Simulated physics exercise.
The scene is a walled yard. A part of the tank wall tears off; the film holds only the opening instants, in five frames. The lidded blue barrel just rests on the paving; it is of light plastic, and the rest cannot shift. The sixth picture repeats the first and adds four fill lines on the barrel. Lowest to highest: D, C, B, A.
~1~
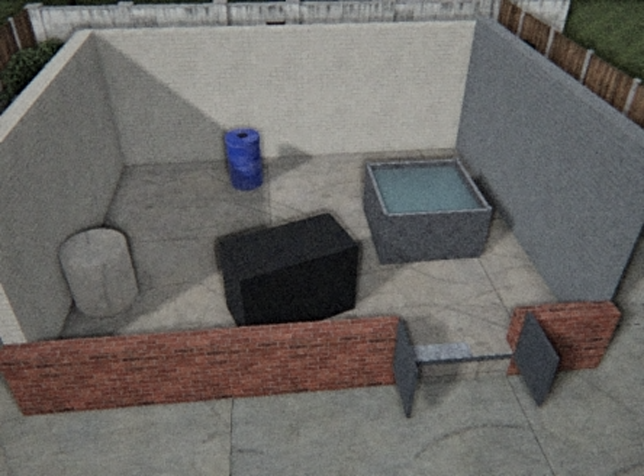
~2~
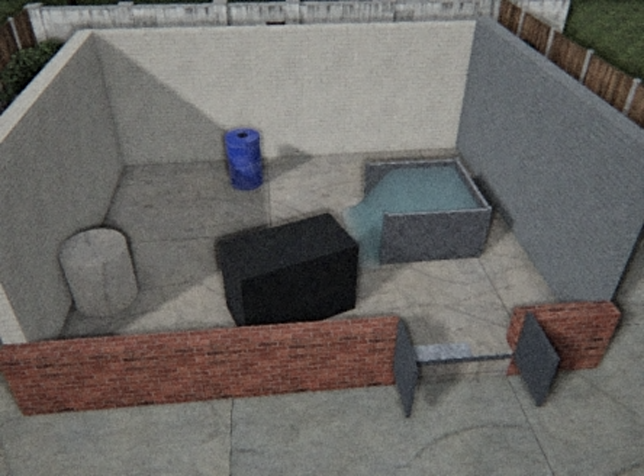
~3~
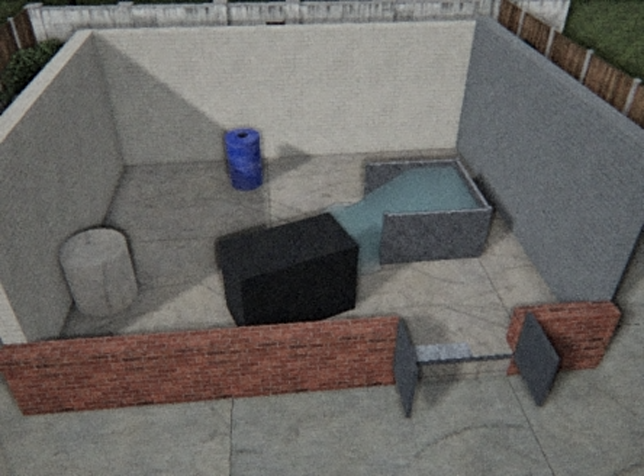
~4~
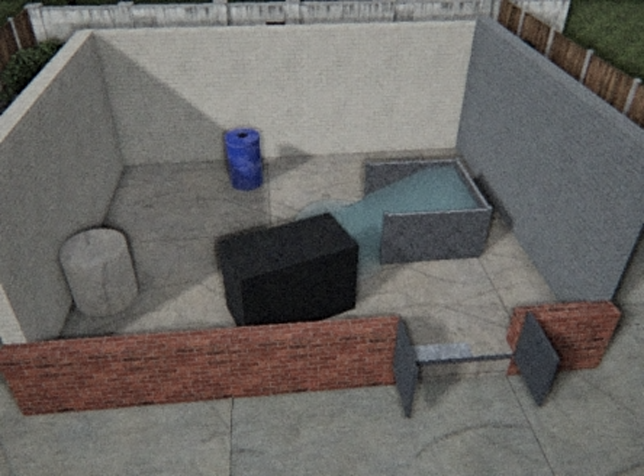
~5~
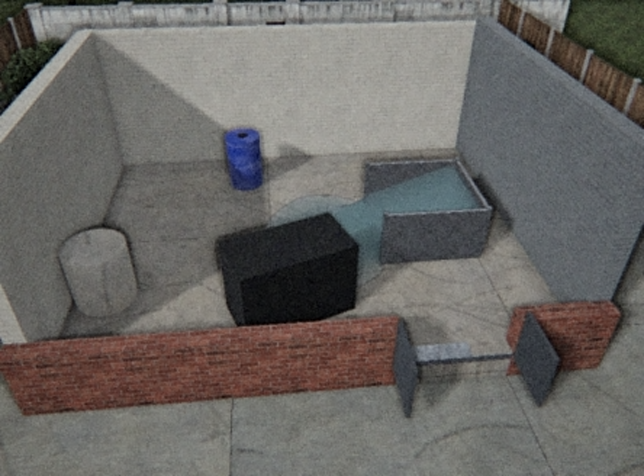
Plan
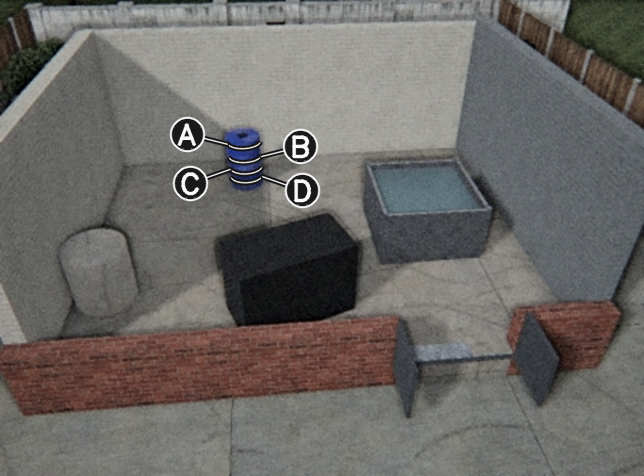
A walled yard with a concrete floor is seen from above, beyond a low red brick wall with an open grey gate at right. A pale cylinder stands at left, a blue barrel near the back wall, a black block in the middle, and a grey tank full of blue-green water at right. The tank's left side opens and water pours out leftward, spreading across the floor behind the block, while the camera stays still.
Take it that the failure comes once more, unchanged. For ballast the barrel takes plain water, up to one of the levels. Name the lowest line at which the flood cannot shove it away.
The answer is mark D.
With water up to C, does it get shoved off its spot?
No.
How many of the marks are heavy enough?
All of the four.
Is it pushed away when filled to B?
No.
In white, A at (243, 148); B at (245, 162); C at (246, 173); D at (246, 182); from the bottom up D, C, B, A.
If A is chosen, it does not move.
If B is chosen, it does not move.
If C is chosen, it does not move.
If D is chosen, it does not move.
